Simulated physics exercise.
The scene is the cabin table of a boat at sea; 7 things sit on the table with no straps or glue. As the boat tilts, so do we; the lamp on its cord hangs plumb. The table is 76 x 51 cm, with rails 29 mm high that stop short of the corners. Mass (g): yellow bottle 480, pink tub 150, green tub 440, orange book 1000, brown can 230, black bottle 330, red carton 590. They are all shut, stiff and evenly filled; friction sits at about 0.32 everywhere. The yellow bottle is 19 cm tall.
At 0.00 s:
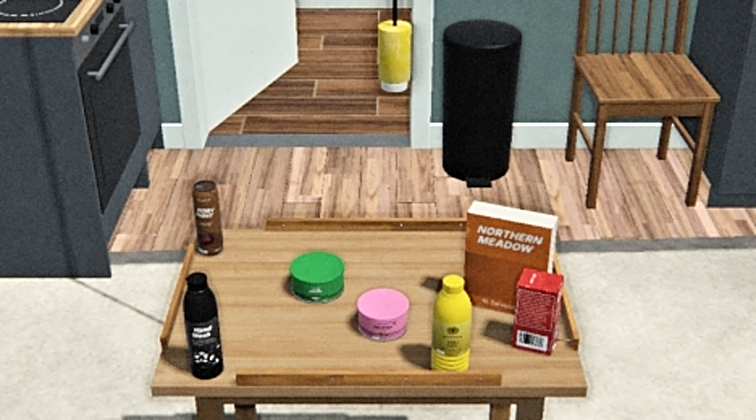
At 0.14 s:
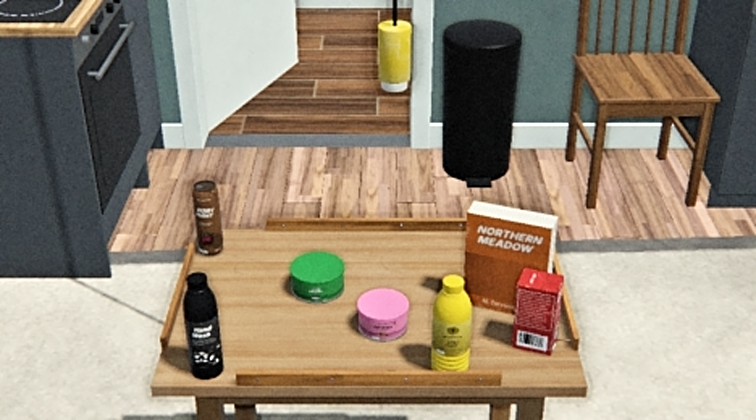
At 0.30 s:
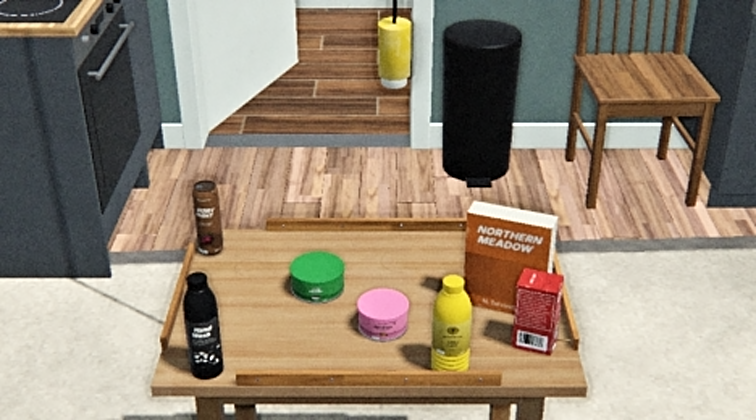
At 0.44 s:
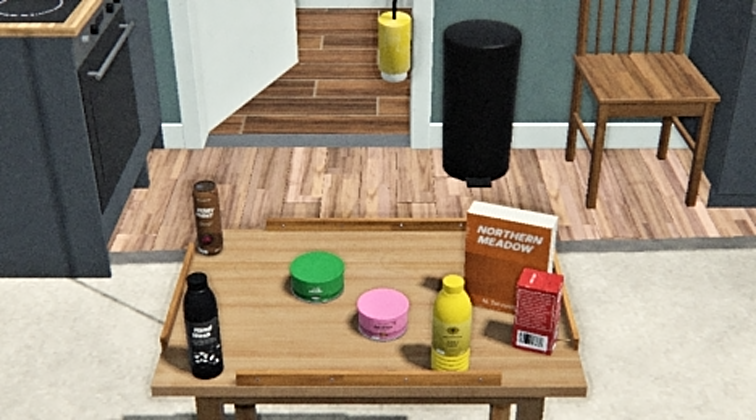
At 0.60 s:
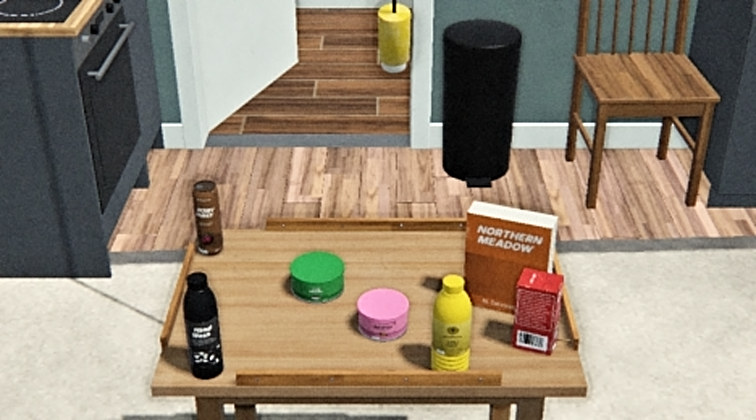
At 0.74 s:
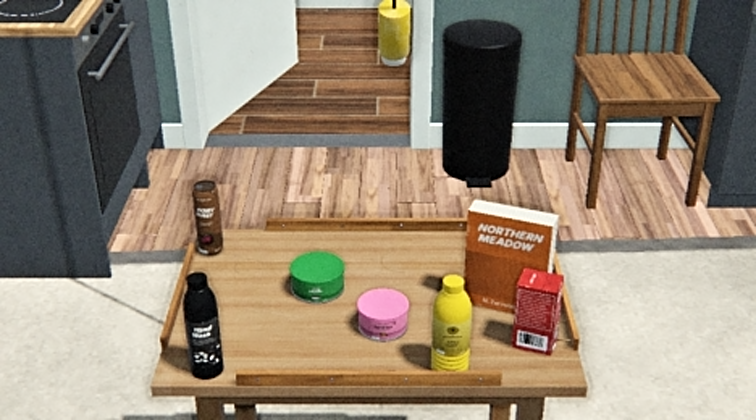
The yellow hanging lamp swings slowly toward the far side while the table items stay put.
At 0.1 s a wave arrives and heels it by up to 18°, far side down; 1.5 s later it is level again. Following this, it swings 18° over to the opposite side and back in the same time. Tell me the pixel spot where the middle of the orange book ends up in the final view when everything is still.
It ends up at about (506, 242).
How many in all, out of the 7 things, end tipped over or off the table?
I get 1.
After 0.94 s, floor tilted 17°, far side down; orange book 21° off its base near (514, 251).
After 1.14 s, floor tilted 12°, far side down; orange book on its side near (517, 247).
After 1.24 s, floor tilted 8°, far side down; orange book on its side near (508, 241).
After 1.64 s, boat level; orange book on its side near (507, 242).
In the end (3.6 s), toppled on the table, orange book; the other 6 under 5 cm from the start. In the last view, orange book near (507, 242).
